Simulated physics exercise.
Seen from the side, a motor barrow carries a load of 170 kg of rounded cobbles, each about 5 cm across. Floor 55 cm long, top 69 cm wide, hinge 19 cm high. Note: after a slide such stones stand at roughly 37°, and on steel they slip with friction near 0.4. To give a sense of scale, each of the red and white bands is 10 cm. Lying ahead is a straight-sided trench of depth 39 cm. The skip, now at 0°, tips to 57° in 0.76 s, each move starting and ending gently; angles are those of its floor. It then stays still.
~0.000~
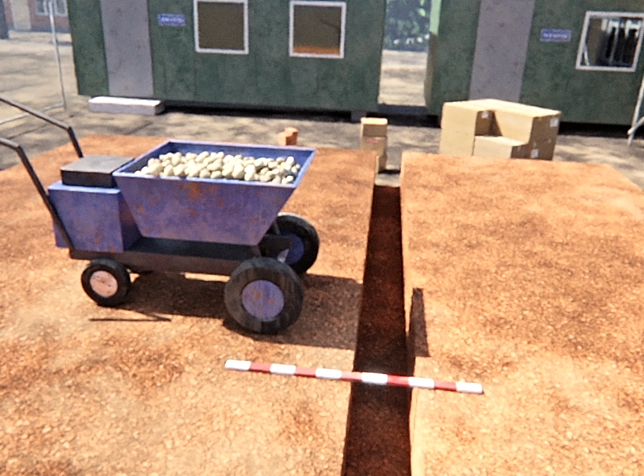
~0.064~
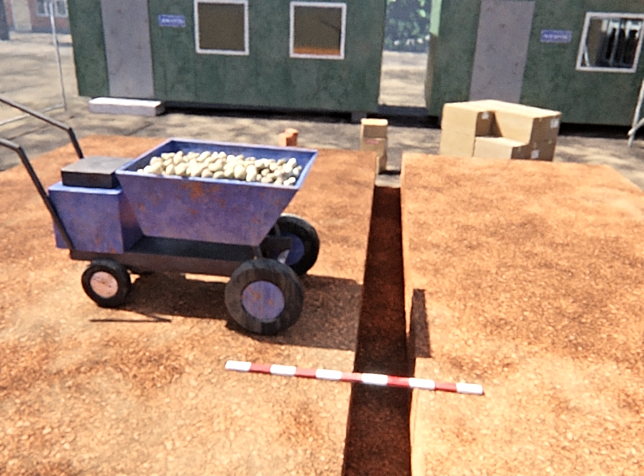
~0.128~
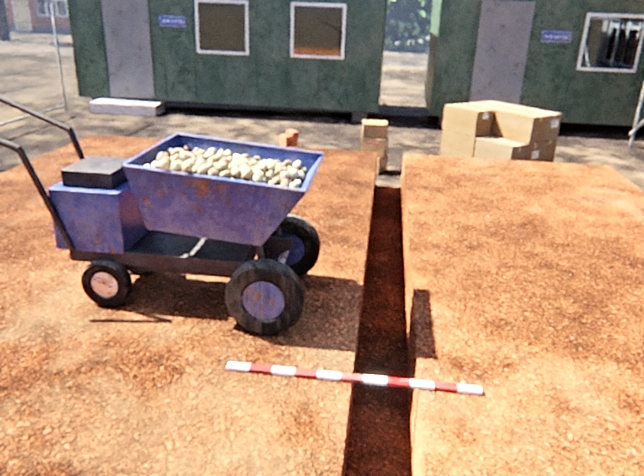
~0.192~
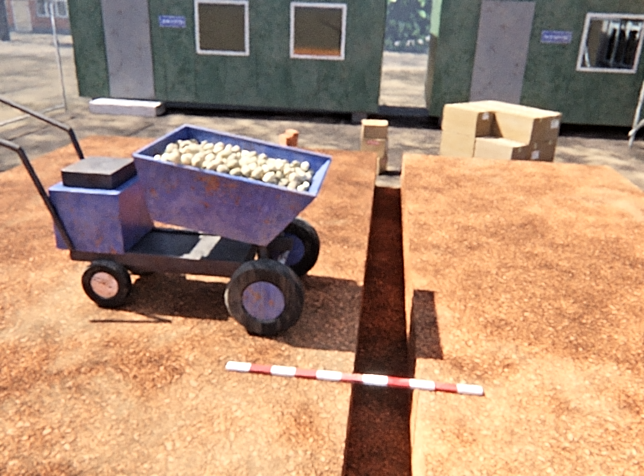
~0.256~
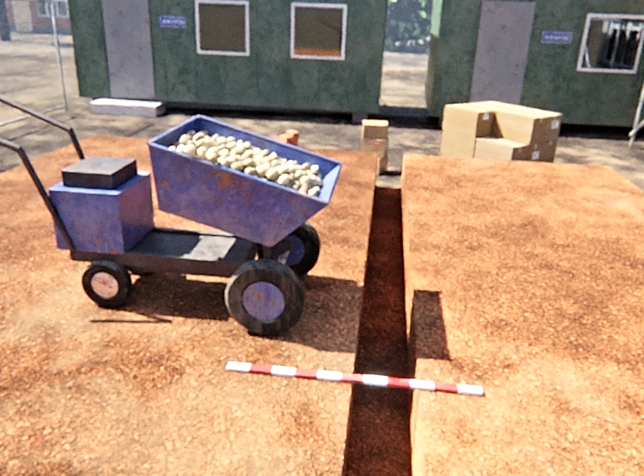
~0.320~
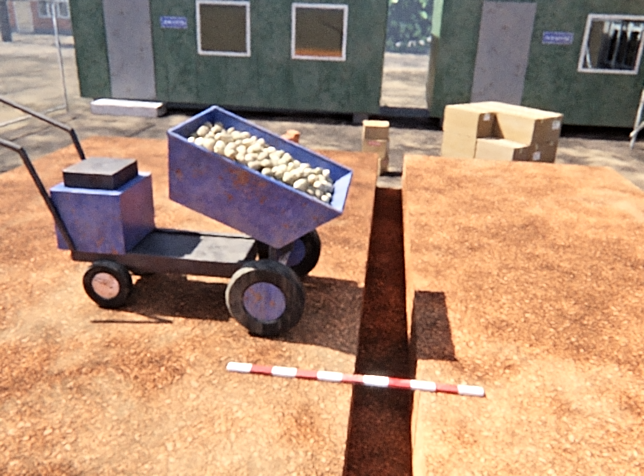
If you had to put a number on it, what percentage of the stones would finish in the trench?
I'd put it at about 20 percent.
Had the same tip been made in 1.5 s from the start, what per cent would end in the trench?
Around 25 per cent would end in the trench.
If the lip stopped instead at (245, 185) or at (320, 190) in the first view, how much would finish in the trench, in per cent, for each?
Near 40 per cent from the first place, 10 from the second.
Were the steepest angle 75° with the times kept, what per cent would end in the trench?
Roughly 40 per cent would end in the trench.
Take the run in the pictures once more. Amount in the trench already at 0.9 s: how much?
At that moment: Approx. 5 %.
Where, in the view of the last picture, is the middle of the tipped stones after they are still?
Centre estimate: Around (436, 313).
After 0.6 s the floor is at 48°; 100 % in the skip; the foremost stones are at (366, 225).
After 0.9 s the floor is at 57°; 90 % in the skip, 6 % in the trench, 4 % past the trench; the foremost stones are at (441, 306).
After 1.2 s the floor is at 57°; 62 % in the skip, 10 % in the trench, 27 % past the trench; the foremost stones are at (533, 332).
After 3.2 s the floor is at 57°; 50 % in the skip, 20 % in the trench, 29 % past the trench; the foremost stones are at (620, 321).
